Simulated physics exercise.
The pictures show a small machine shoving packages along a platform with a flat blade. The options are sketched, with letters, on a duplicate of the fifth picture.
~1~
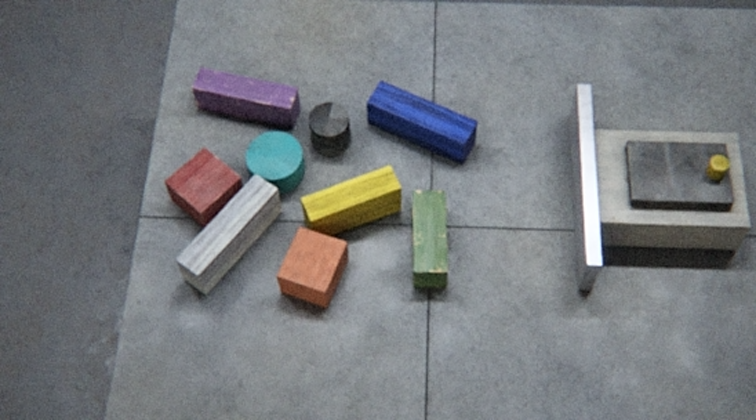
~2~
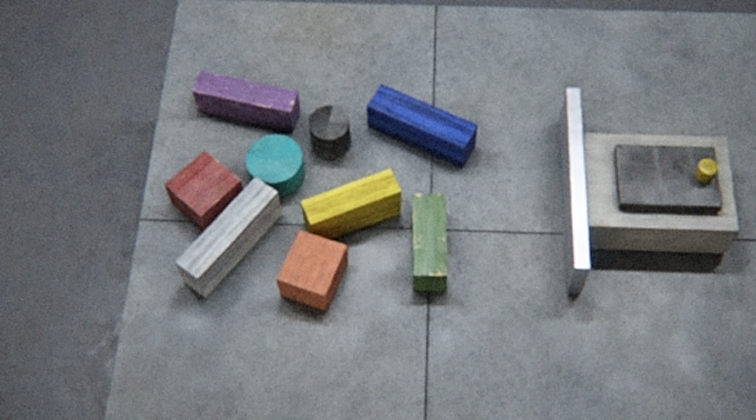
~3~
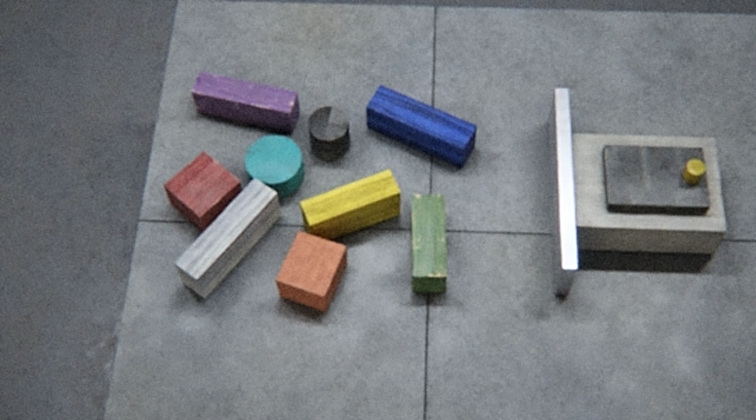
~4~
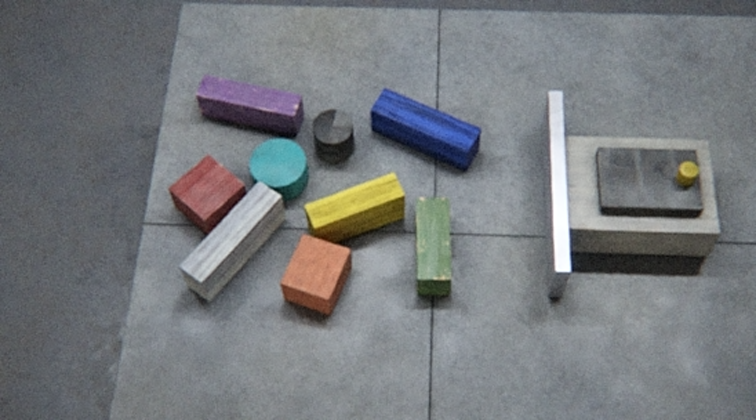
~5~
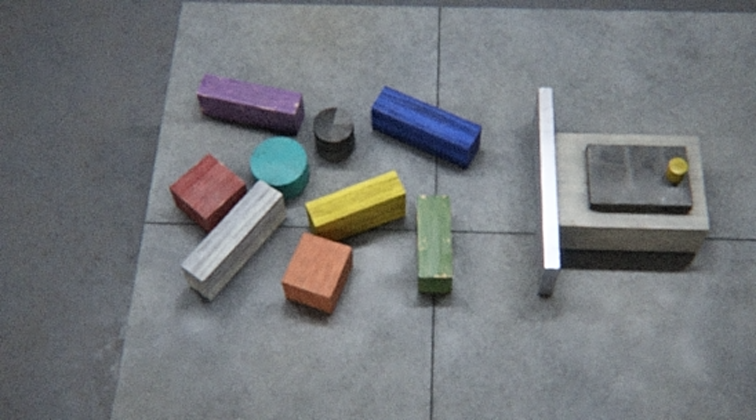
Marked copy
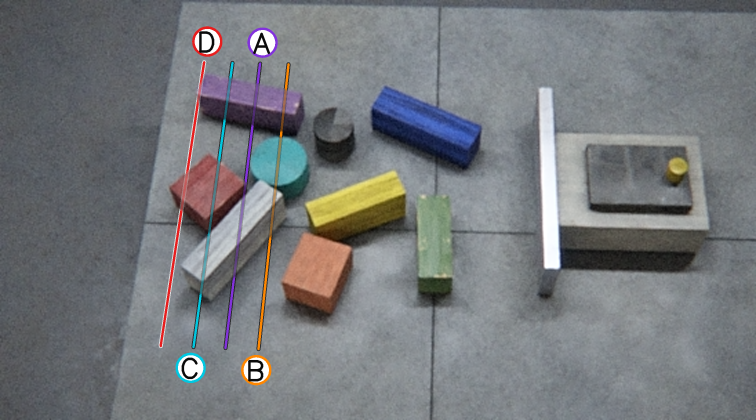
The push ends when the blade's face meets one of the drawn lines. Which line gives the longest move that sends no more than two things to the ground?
As far as mark A.
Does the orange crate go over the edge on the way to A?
No.
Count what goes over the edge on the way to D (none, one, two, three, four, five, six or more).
Six or more.
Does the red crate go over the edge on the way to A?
Yes.
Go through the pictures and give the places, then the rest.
The first frame shows purple bar (247, 98); blue stick (422, 122); white stick (231, 235).
The second frame shows robot (660, 176); green bar (430, 243).
The third frame shows robot (647, 177); red crate (204, 192).
The fourth frame shows robot (641, 179); yellow stick (355, 211).
The fifth frame shows robot (631, 176); purple bar (251, 104); blue stick (426, 127); white stick (235, 241).
On the marked copy, A at (244, 195); B at (275, 196); C at (214, 194); D at (184, 194).
Following A. Soon after the start, robot (518, 173); blue stick (378, 120); green bar (411, 243).
Later, robot (405, 170); red crate (196, 195); white stick (222, 242).
In the end, robot (323, 168); white stick over the edge; red crate over the edge; two fallen.
As for the rest, B is within the limit but short; C drops five; D drops seven.
